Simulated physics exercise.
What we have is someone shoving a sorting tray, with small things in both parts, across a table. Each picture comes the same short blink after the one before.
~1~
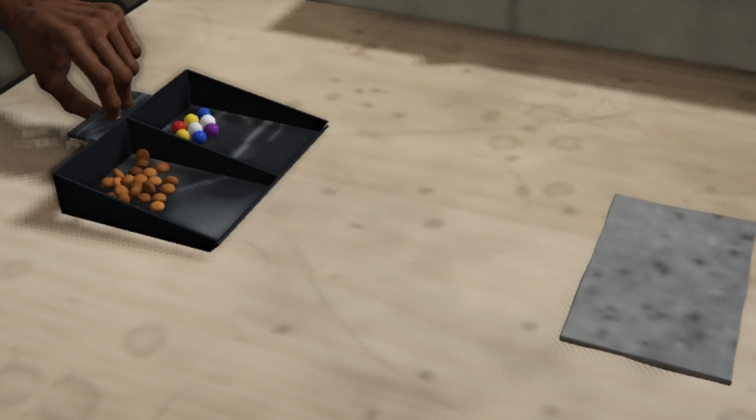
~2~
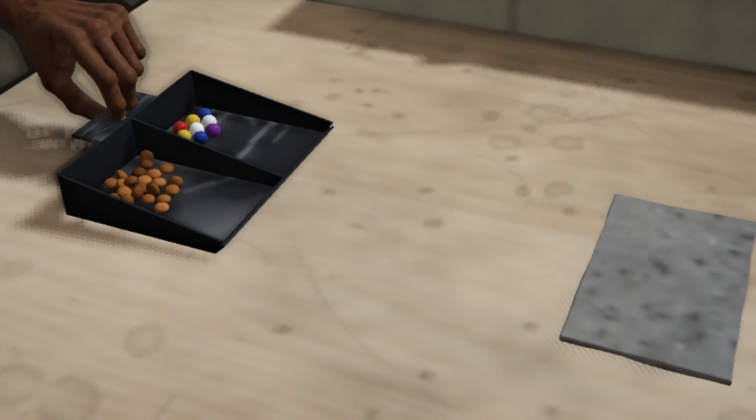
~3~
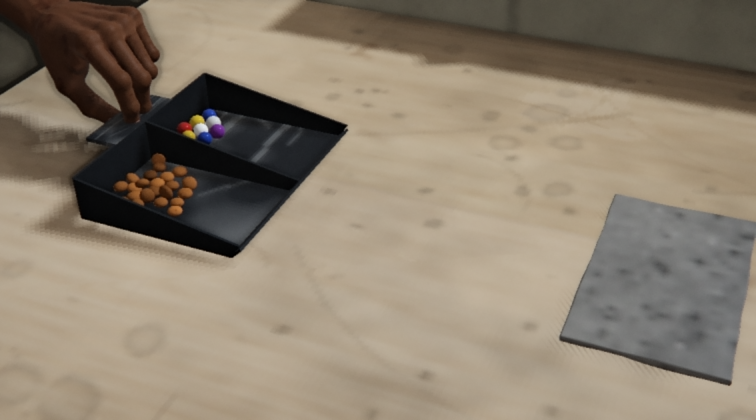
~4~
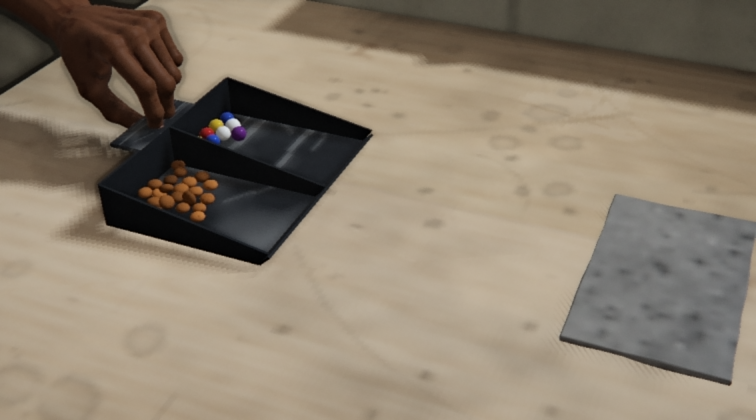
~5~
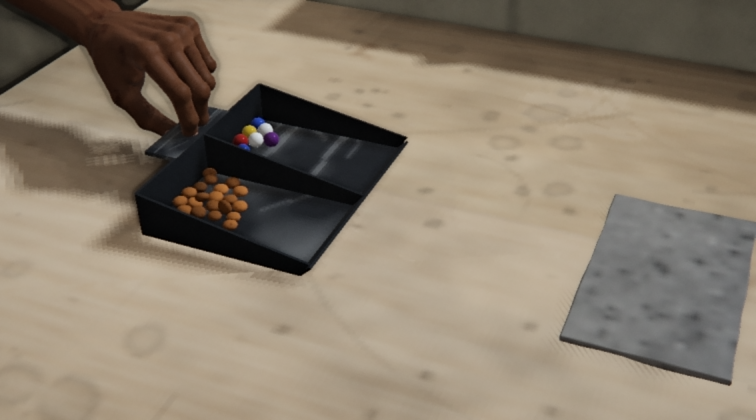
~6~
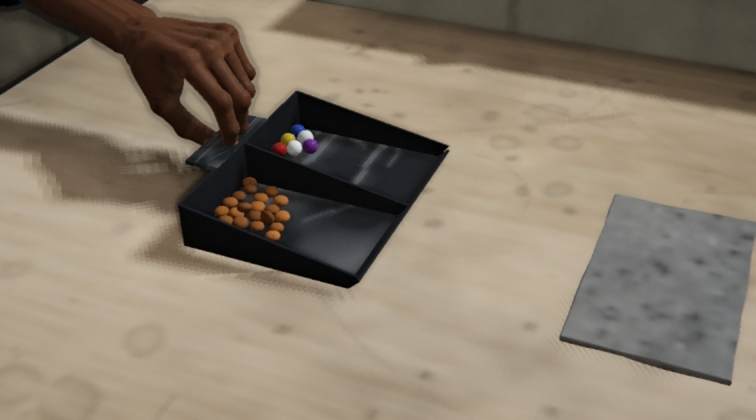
On a pale wooden tabletop, a hand grips the back tab of a black two-part tray holding brown kibble-like bits in front and colourful marbles behind, a gray slab lying to the right. The hand barely moves the tray at first, then pushes it steadily rightward, narrowing the gap to the motionless slab.
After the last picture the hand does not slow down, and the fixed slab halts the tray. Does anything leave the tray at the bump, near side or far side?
The front handful is held by the rim; the back handful partly spills out.
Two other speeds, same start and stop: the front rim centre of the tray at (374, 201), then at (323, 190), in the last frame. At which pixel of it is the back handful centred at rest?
At about (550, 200), and at (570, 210).
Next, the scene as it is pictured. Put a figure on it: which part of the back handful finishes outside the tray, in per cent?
Close to 60 per cent.
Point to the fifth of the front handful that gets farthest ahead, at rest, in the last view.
Roughly at (555, 293).
Then, 0.10 s after the last picture, tray still sliding, front rim near (491, 228); front handful all inside; back handful all inside.
Then, 0.31 s after the last picture, tray stopped at the slab; front handful all inside, moved towards the front rim; back handful all inside, moved towards the front rim.
Then, 0.52 s after the last picture, tray stopped at the slab; front handful all inside, moved towards the front rim; back handful about two thirds out of the tray.
By the end, tray stopped at the slab; front handful all inside, moved towards the front rim; back handful about two thirds out of the tray.
